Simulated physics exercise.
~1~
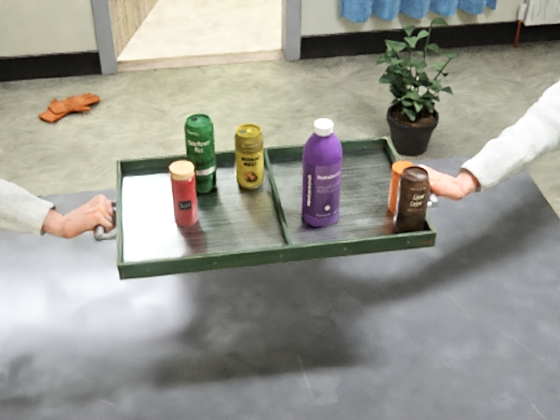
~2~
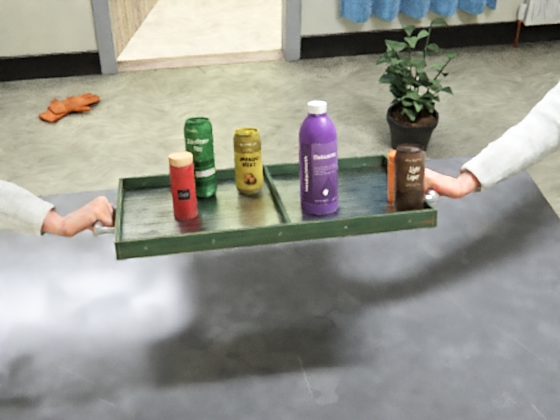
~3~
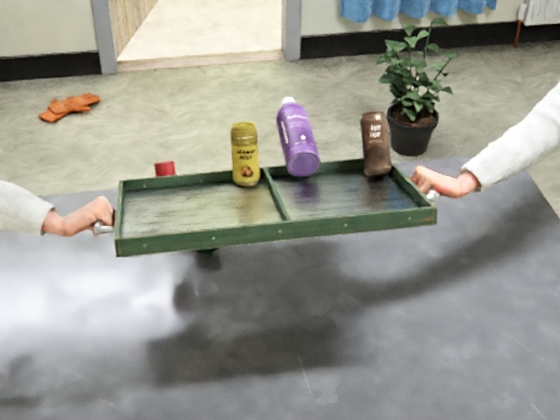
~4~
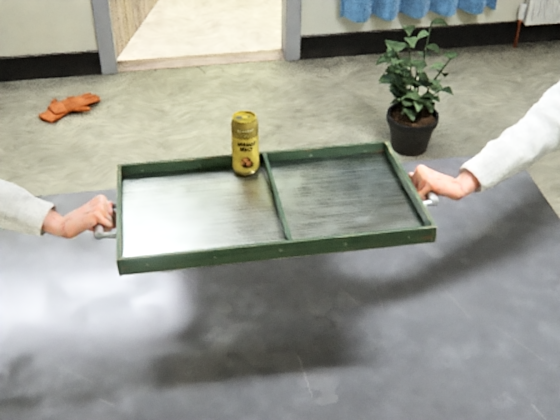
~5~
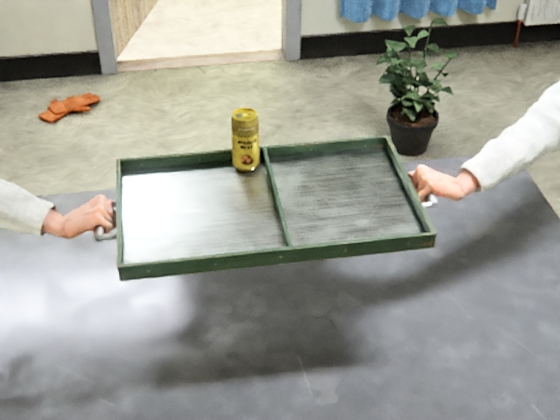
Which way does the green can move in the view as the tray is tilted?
The green can moves down, dropping out of sight behind the tray and showing briefly beneath its near edge.
